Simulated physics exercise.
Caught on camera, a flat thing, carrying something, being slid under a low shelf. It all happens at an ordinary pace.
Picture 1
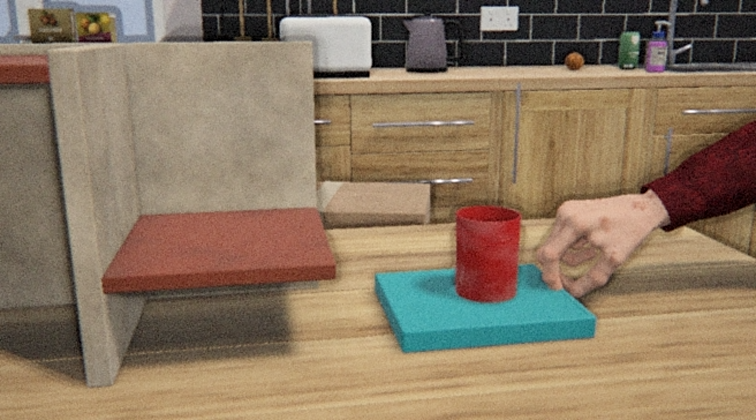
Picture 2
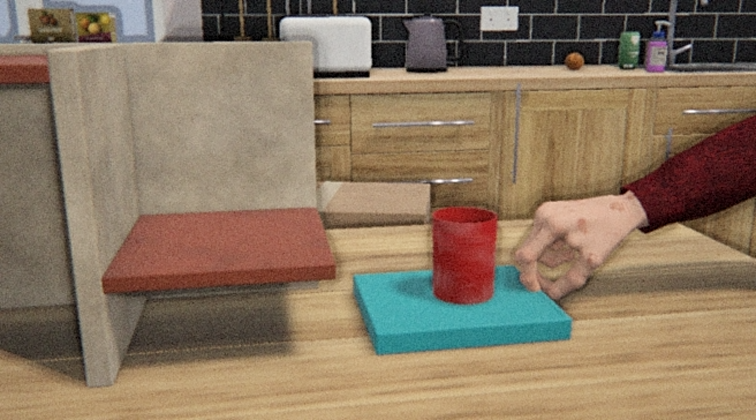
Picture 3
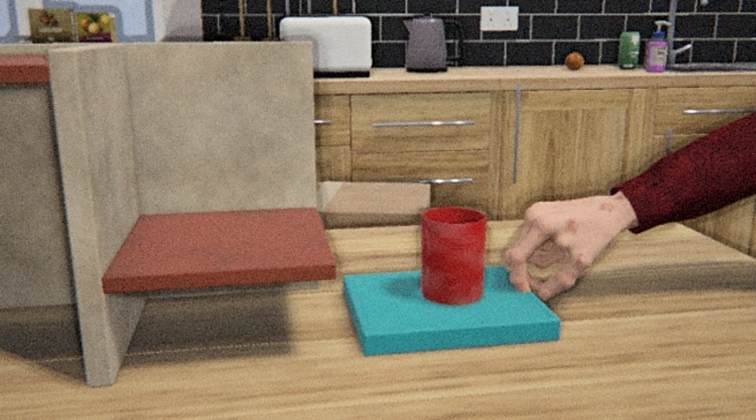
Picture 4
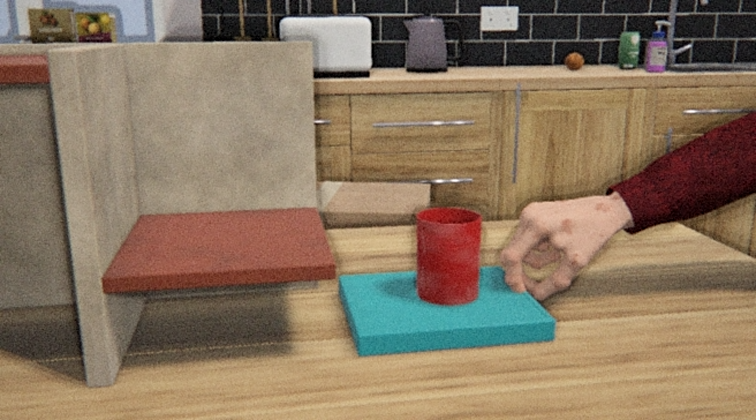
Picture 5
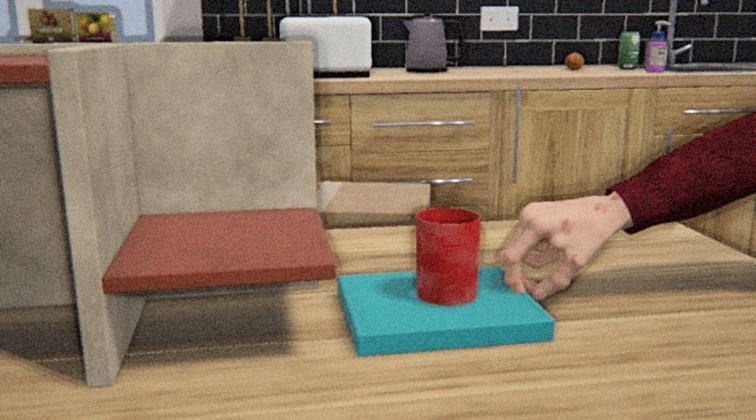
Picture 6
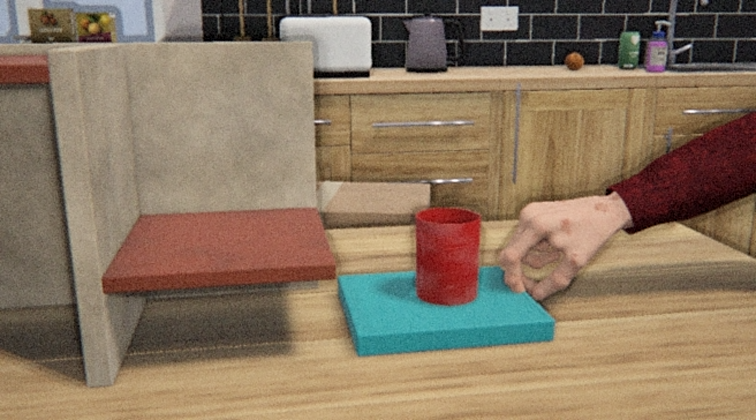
In a kitchen with black wall tiles and wooden cupboards, a still camera looks across a wooden tabletop. A low red shelf held by grey panels stands at left, and a red beaker sits on a turquoise tray near the middle, beside a hand in a dark red sleeve. The hand slides the tray and beaker a short way left toward the shelf, the movement slowing until barely any shows.
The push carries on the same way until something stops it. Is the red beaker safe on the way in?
Here the red beaker strikes the shelf.
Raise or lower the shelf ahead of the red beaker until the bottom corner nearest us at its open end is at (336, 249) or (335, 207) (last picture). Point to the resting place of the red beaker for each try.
Resting at (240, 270) and (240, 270).
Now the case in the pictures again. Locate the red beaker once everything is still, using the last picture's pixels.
Around (394, 290).
Then, 1.76 s past the last view, red beaker leaning 15° off how it started near (357, 259).
Finally, the red beaker gets scraped off its spot, near (394, 289).
